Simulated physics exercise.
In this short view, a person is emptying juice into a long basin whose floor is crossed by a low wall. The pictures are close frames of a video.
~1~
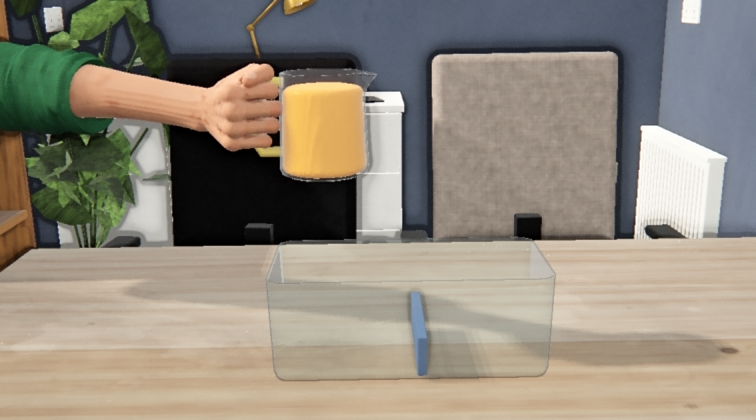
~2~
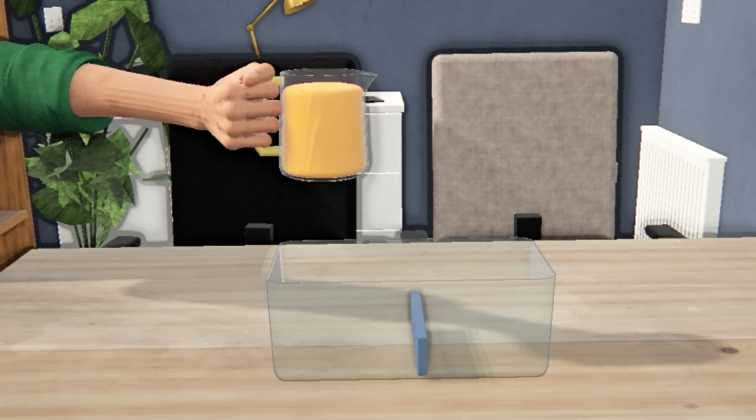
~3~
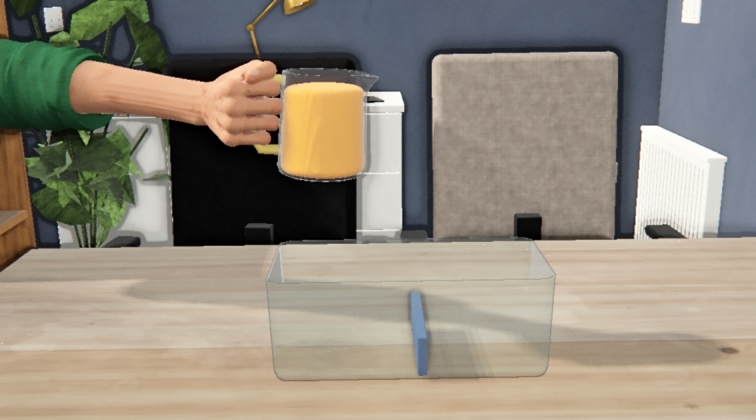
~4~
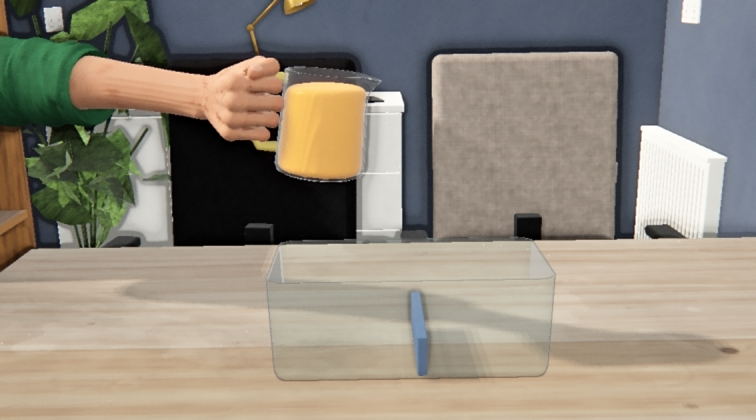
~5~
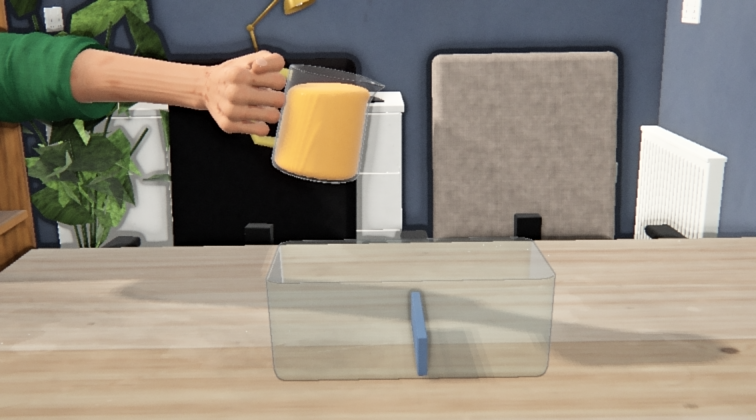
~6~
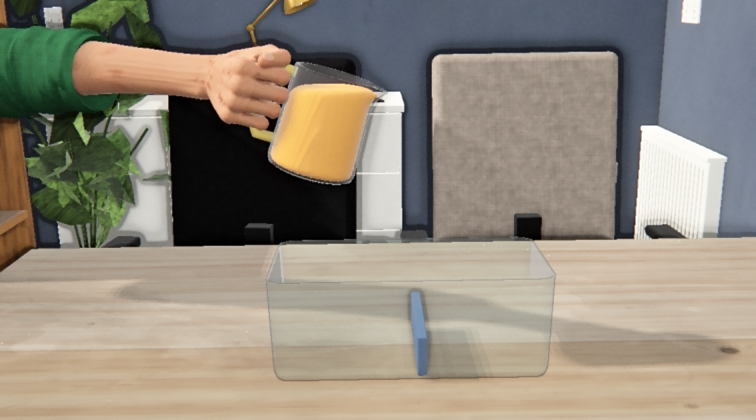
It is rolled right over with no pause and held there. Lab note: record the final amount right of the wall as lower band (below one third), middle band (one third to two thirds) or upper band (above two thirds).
Recorded: Upper band.
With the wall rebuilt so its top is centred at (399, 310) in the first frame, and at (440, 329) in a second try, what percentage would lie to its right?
First try 95 per cent, second try 55 per cent.
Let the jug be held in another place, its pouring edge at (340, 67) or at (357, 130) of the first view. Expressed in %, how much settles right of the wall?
Around 40 percent first, around 30 percent second.
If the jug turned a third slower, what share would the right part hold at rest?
About 85 in a hundred.
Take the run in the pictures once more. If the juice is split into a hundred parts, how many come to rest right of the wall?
About 85 percent.
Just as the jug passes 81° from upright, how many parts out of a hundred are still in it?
75 per cent, approximately.
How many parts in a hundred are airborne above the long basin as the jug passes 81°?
Estimated at 20 per cent or so.
A moment on, the jug is tipped on its side and 75 per cent is still to pour, 0 is left of the wall and 4 right of it.
Next, the jug is tipped right over and 21 per cent is still to pour, 2 is left of the wall and 51 right of it.
Then the jug is tipped right over and 2 per cent is still to pour, 9 is left of the wall and 83 right of it.
Later the jug is tipped right over and 0 per cent is still to pour, 12 is left of the wall and 86 right of it.
In the end 12 per cent lies left of the wall, 86 right of it and 2 outside.
